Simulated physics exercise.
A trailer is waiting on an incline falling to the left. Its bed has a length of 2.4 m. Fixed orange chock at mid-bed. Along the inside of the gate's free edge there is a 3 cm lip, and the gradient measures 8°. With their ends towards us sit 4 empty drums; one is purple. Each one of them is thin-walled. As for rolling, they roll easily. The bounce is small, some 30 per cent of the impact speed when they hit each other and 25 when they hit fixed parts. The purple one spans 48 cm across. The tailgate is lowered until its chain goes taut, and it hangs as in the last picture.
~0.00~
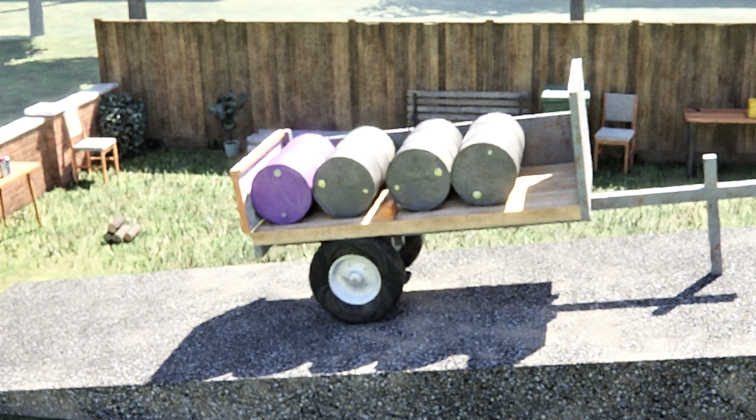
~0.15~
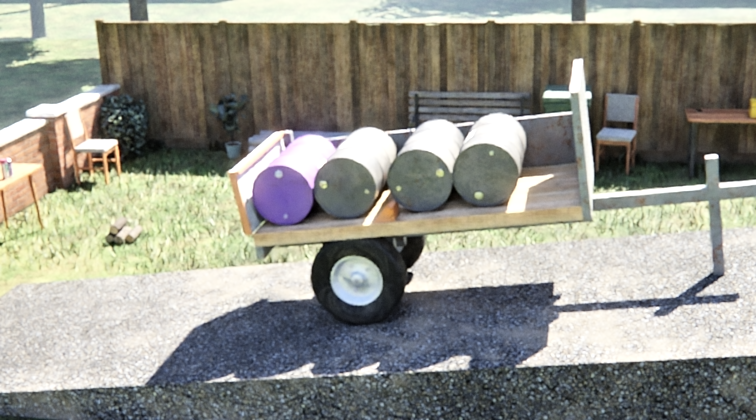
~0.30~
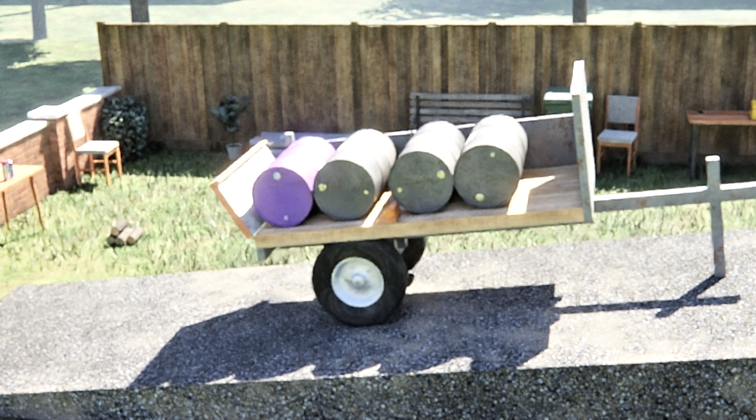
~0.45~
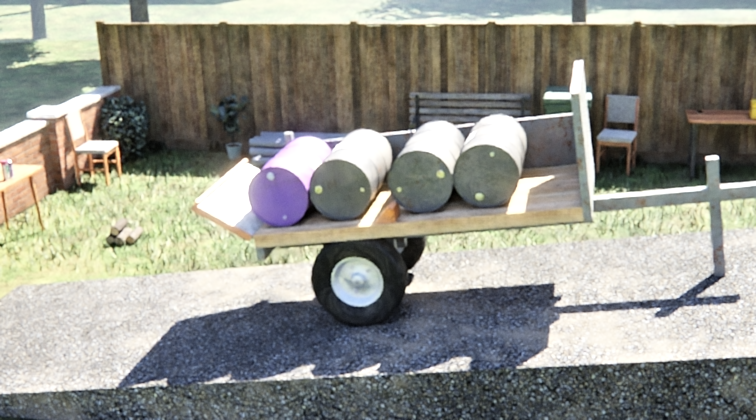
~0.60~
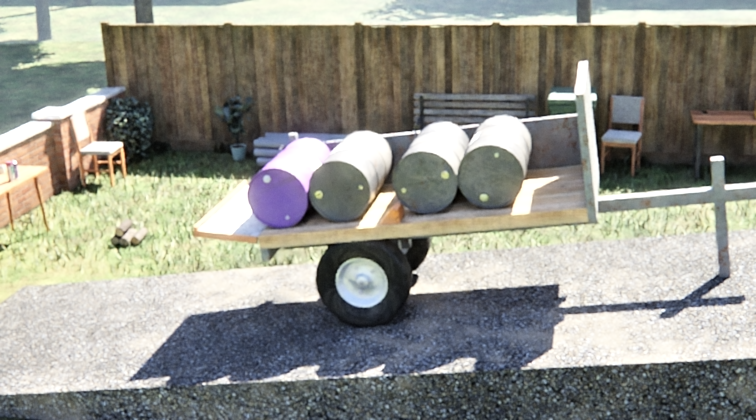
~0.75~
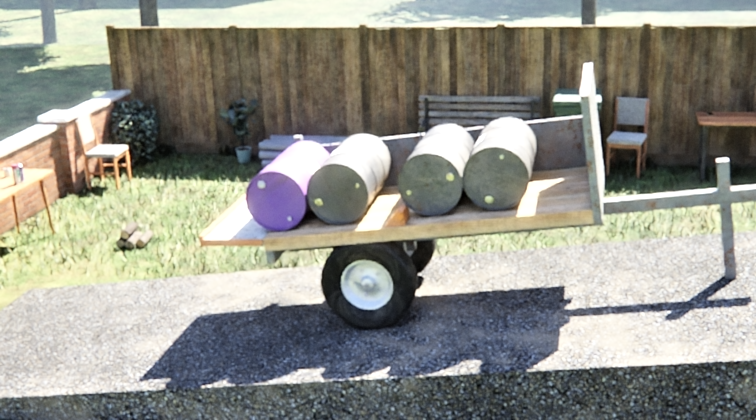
On a sloping path, a trailer's left gate swings down beside four resting drums.
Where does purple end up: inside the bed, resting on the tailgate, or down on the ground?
It ends up down on the ground.
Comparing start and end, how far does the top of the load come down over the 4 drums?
Some 0 centimetres.
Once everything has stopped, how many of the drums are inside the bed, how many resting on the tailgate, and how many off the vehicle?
That gives 2, then 1, then 1.
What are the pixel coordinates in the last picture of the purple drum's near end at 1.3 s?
Roughly at (239, 203) in the last picture.
After 1.3 s, purple is on the gate, 20 cm past the hinge, rolling left; 0 gone off the back.
After 2.0 s, purple is dropping off the gate; 1 gone off the back.
At rest (10.1 s), purple is off the vehicle; 1 gone off the back.
